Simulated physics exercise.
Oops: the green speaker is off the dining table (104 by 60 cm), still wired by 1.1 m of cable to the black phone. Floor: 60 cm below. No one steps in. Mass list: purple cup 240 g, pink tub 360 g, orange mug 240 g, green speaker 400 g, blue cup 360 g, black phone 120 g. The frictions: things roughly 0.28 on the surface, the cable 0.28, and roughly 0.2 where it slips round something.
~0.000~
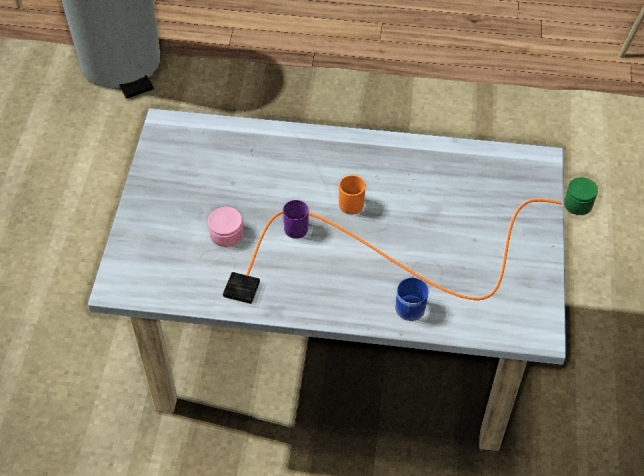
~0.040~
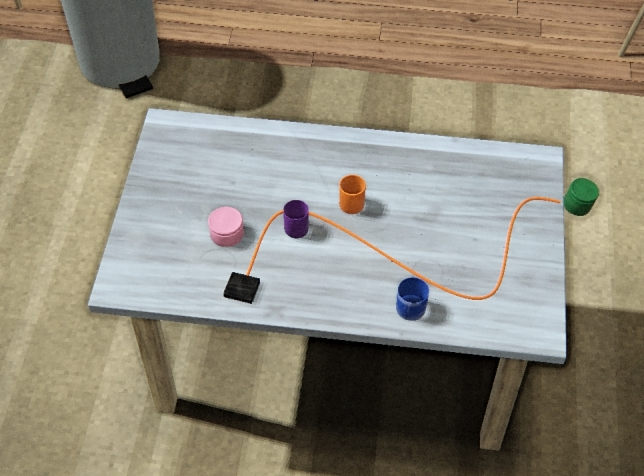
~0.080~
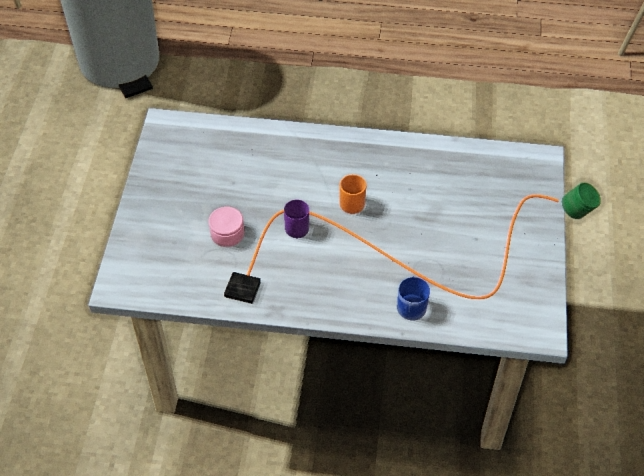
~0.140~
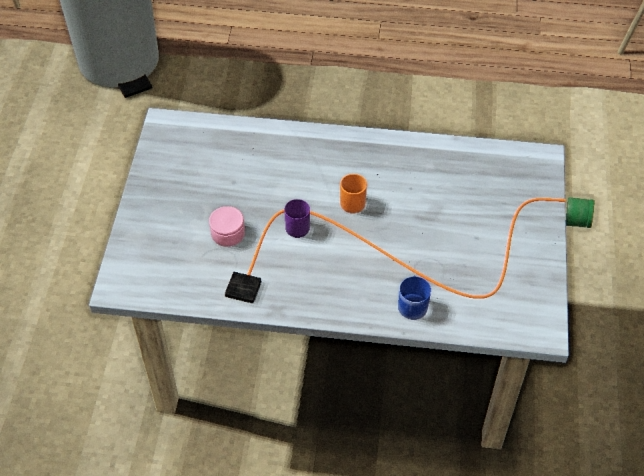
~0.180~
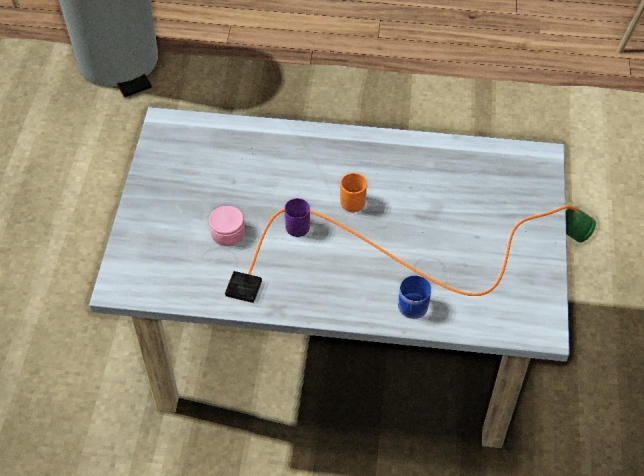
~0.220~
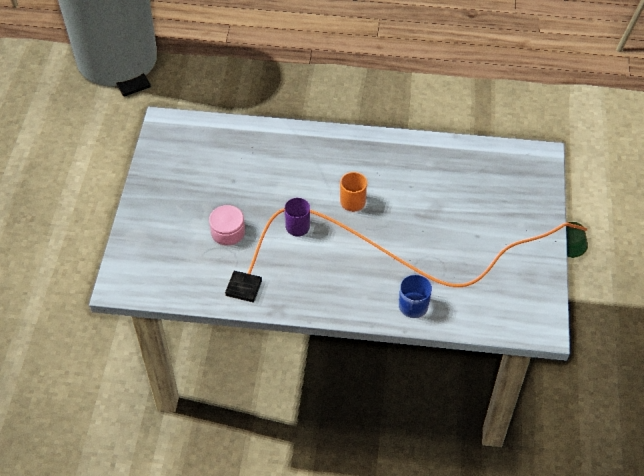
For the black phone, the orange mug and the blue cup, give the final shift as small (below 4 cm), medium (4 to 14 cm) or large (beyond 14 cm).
Shifts - the black phone large, the orange mug medium, the blue cup small.
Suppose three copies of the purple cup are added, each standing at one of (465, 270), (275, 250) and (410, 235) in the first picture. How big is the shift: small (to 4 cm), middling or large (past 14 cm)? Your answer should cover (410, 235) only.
At that spot the shift is slight.
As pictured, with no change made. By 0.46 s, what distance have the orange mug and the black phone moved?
I'd say the orange mug is some 0 cm out, the black phone some 25 cm.
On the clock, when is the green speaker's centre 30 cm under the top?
Close to 0.30 s.
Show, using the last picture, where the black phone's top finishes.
It comes to rest at about (378, 156).
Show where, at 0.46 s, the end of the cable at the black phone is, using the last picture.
At about pixel (323, 217).
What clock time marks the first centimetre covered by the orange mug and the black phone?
Orange mug 0.50 s; black phone 0.32 s, roughly.
At 0.5 s, the cable's tail end at (323, 217); black phone 25 cm off its start, purple cup 13 cm off its start, green speaker over the edge.
At 0.7 s, the cable's tail end at (365, 170); black phone 47 cm off its start, orange mug 7 cm off its start, purple cup 25 cm off its start.
At 1.0 s, the cable's tail end at (373, 169); black phone 48 cm off its start at (378, 156), orange mug 8 cm off its start at (382, 170), purple cup 25 cm off its start at (367, 281).
At 1.2 s, the cable's tail end at (373, 169); black phone 48 cm off its start, orange mug 8 cm off its start, purple cup 25 cm off its start.
At 2.4 s, the cable's tail end at (373, 169); black phone 48 cm off its start at (378, 156), orange mug 8 cm off its start at (382, 170), blue cup 0 cm off its start at (416, 288), purple cup 25 cm off its start at (367, 281).
